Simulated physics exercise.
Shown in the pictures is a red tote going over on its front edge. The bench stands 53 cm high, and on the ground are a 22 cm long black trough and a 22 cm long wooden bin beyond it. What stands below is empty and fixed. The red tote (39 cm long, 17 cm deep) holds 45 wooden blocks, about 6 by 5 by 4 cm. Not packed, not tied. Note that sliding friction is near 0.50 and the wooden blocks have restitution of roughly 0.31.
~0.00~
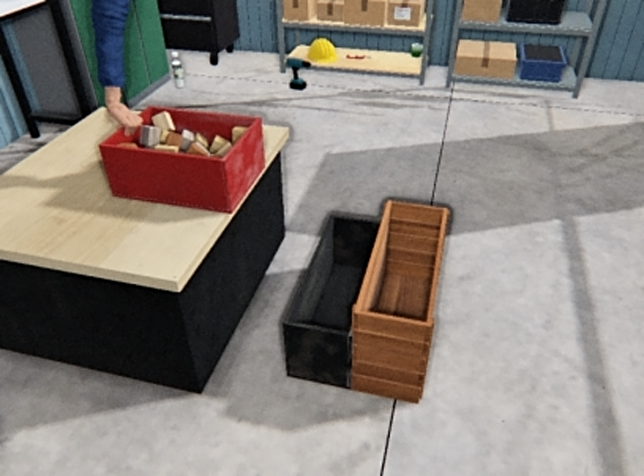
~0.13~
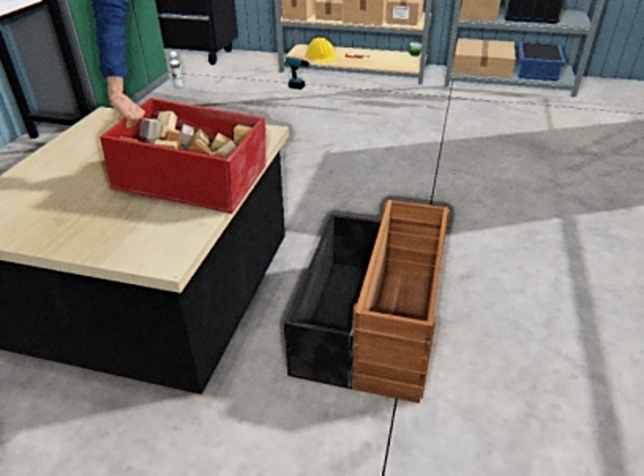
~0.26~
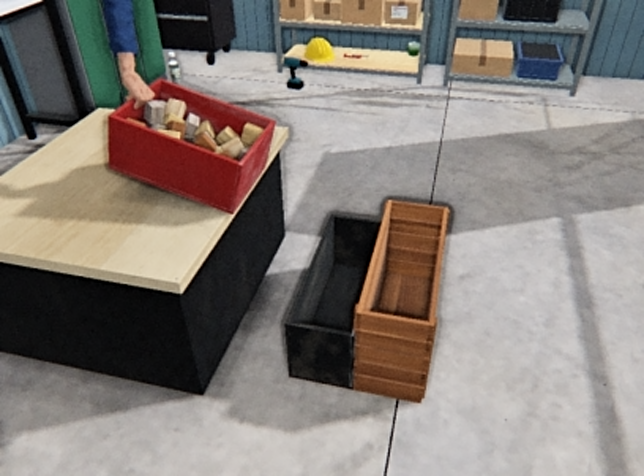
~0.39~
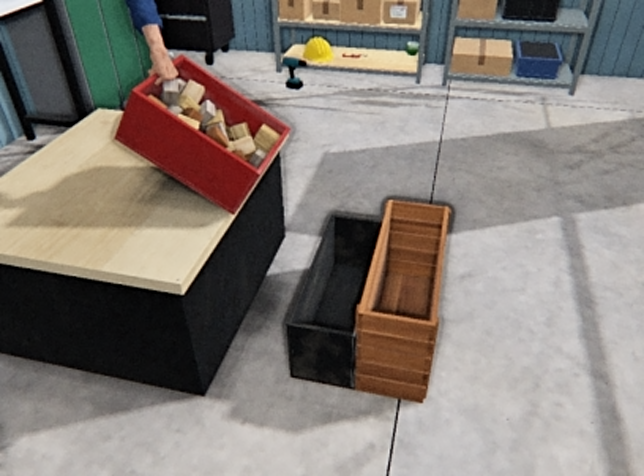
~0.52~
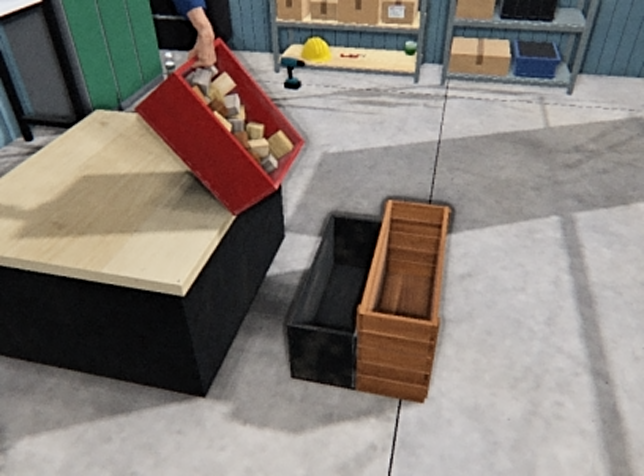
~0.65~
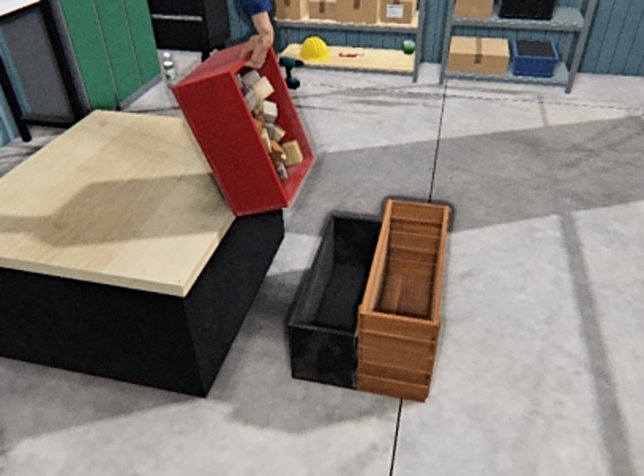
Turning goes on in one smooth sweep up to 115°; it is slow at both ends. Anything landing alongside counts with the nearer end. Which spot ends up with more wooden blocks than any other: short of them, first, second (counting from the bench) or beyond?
Nearer.
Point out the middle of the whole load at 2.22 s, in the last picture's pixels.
The centre sits near (344, 308).
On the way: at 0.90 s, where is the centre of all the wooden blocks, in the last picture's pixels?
I'd say close to (290, 182).
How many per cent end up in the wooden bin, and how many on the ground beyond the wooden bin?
The shares come out near 0 and 0 in a hundred.
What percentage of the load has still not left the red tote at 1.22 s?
That works out to some 40 percent of it.
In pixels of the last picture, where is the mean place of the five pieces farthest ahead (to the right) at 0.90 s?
Around (353, 226) in pixels.
After 0.90 s, tilt 103°; 33 still in the red tote and 12 in the air.
After 1.22 s, tilt 115°; 17 still in the red tote, 20 in the black trough and 8 in the air.
After 1.66 s, tilt 115°; 4 still in the red tote, 38 in the black trough and 3 in the air.
Final count (at 2.22 s), 45 in the black trough.
